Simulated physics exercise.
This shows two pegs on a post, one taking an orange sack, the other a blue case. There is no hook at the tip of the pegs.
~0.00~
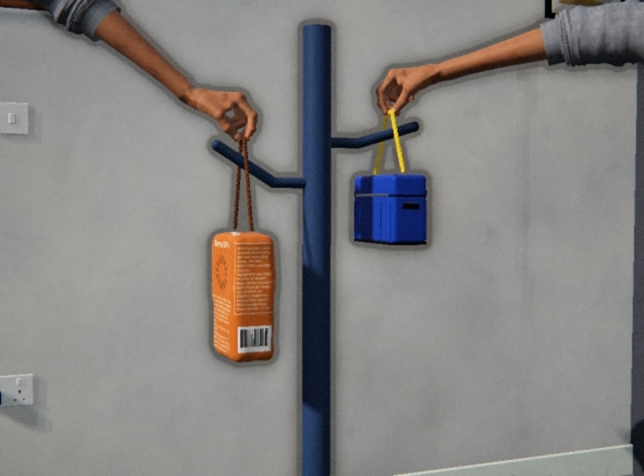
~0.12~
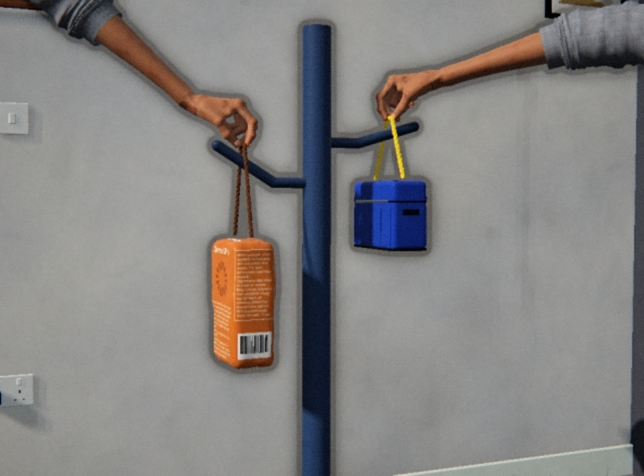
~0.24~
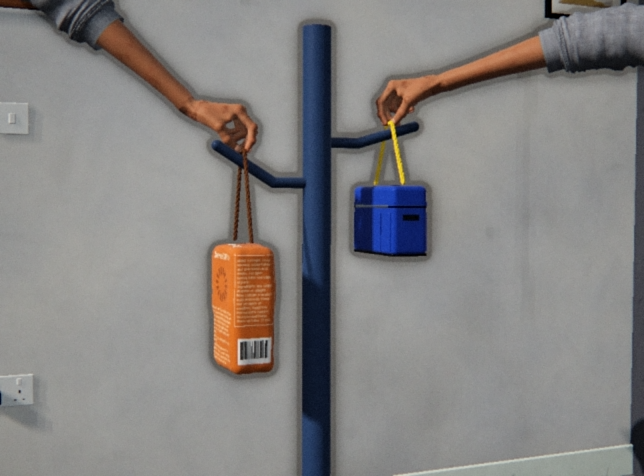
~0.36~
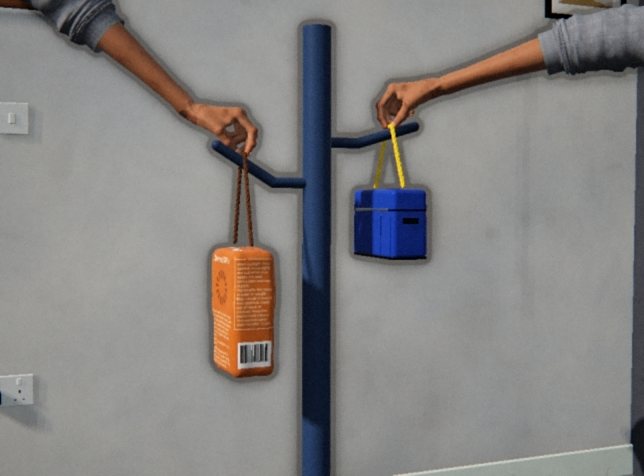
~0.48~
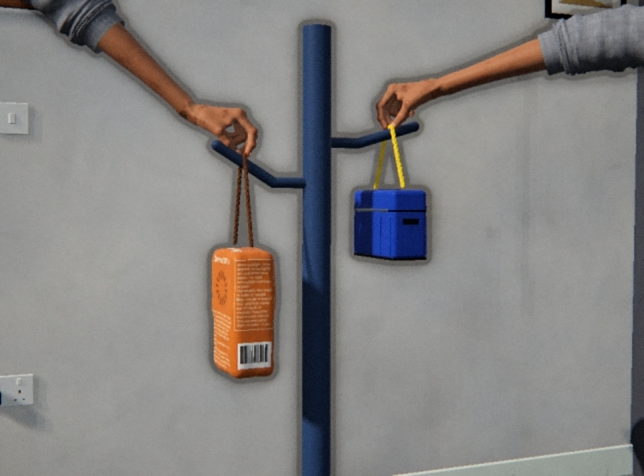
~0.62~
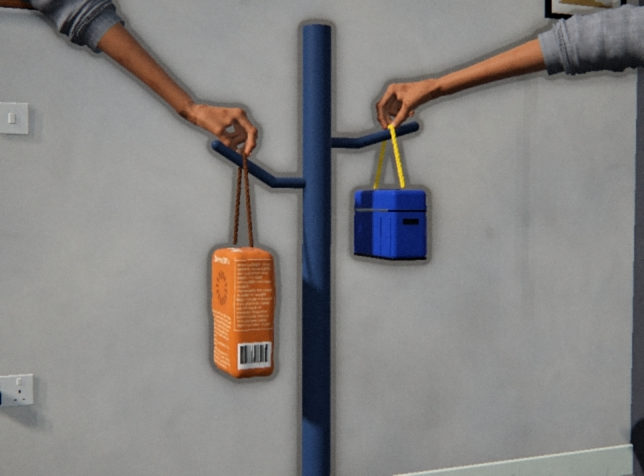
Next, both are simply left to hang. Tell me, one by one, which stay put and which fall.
In order: The orange sack does not fall. The blue case does not fall.
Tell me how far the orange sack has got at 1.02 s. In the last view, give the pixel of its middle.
Roughly at (282, 330).
After 1.02 s, orange sack still up near (282, 330); blue case still up near (384, 227).
After 1.52 s, orange sack still up near (304, 328); blue case still up near (375, 229).
In the end, orange sack still up near (303, 330); blue case still up near (373, 230). The orange sack stays hanging and the blue case holds on.
